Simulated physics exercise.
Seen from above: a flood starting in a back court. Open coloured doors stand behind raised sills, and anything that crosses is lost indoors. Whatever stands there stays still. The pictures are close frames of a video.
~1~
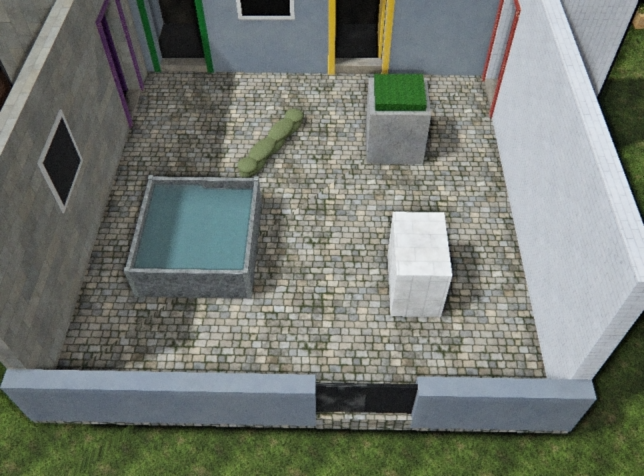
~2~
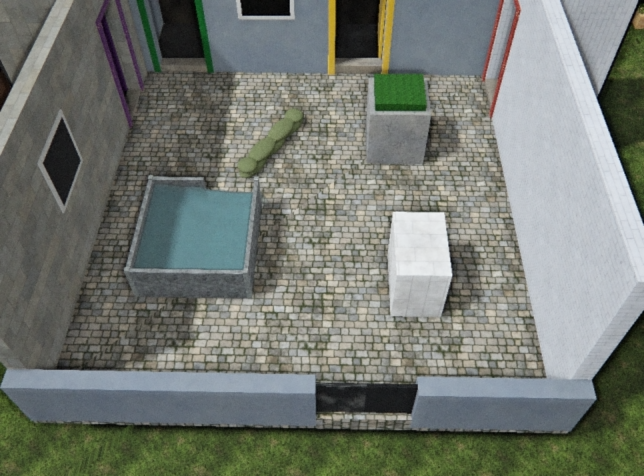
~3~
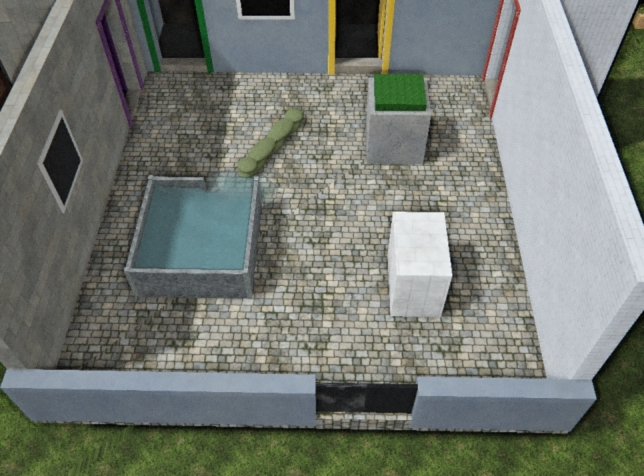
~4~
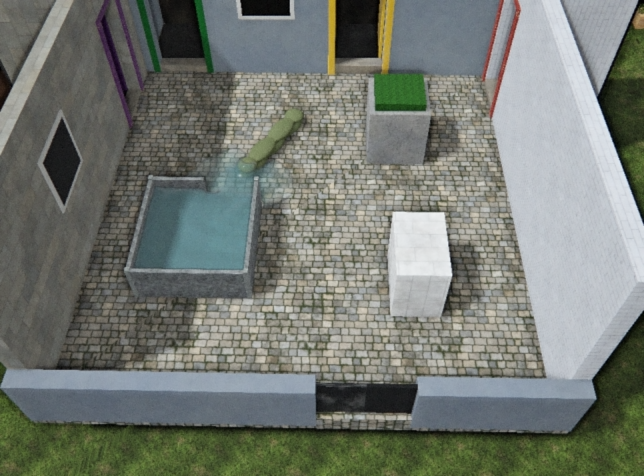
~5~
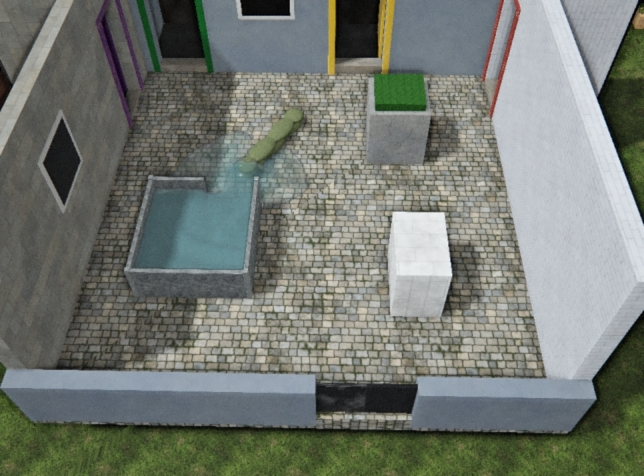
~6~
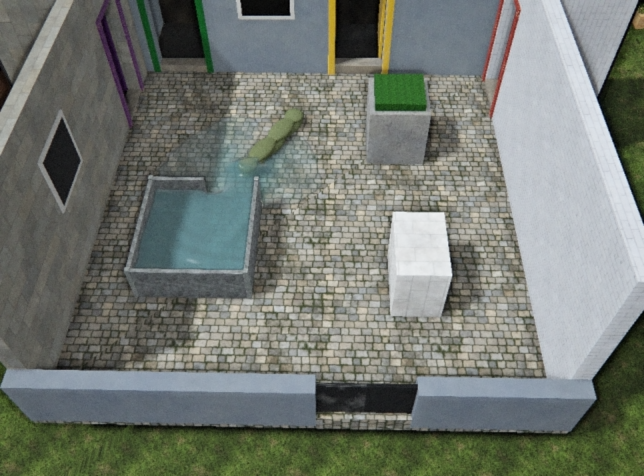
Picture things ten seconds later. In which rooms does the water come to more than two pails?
One by one: The green door stays inside what's allowed there. The yellow door stays inside what's allowed there. The purple door goes beyond what's allowed there. The red door stays inside what's allowed there.
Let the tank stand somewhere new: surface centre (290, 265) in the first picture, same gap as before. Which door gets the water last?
The purple door.
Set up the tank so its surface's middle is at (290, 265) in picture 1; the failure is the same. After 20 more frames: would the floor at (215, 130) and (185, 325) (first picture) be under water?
Point 1: Not wet; point 2: Not wet.
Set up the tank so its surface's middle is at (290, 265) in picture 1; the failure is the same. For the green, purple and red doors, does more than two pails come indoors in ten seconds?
Lab note - green door: Short of the limit; purple door: Short of the limit; red door: Above the limit.
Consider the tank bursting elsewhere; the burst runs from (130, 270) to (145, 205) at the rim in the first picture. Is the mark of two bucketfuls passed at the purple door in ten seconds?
Purple door: Falls short.
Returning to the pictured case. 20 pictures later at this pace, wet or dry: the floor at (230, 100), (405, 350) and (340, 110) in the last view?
In that order the points end up soaked, high and dry and soaked.
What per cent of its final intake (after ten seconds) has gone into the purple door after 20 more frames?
Estimate: Roughly 40 %.
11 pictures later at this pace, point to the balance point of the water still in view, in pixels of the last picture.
Estimate: (230, 195).
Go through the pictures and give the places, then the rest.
The first picture shows the water tank at (196, 226) is whole and still.
In the second picture, water pours out on the water tank's far side and has run to (262, 201).
In the third picture, water pours out on the water tank's far side and has run to (221, 176).
In the fourth picture, water pours out on the water tank's far side and has run to (232, 153).
In the fifth picture, water pours out on the water tank's far side and has run to (231, 136).
In the sixth picture, water pours out on the water tank's far side and has run to (234, 120).
A moment on, water covers 20 % of the floor; the green door not reached, the yellow door not reached, the purple door not reached, the red door not reached.
Next, water covers 30 % of the floor; the green door wet at the sill, nothing in, the yellow door wet at the sill, nothing in, the purple door under two buckets in, the red door not reached.
Then, water covers 40 % of the floor; the green door under two buckets in, the yellow door wet at the sill, nothing in, the purple door over two buckets in, the red door wet at the sill, nothing in.
Later, water covers 50 % of the floor; the green door under two buckets in, the yellow door wet at the sill, nothing in, the purple door over two buckets in, the red door under two buckets in.
In the end, water covers 75 % of the floor; the green door under two buckets in, the yellow door wet at the sill, nothing in, the purple door over two buckets in, the red door under two buckets in.
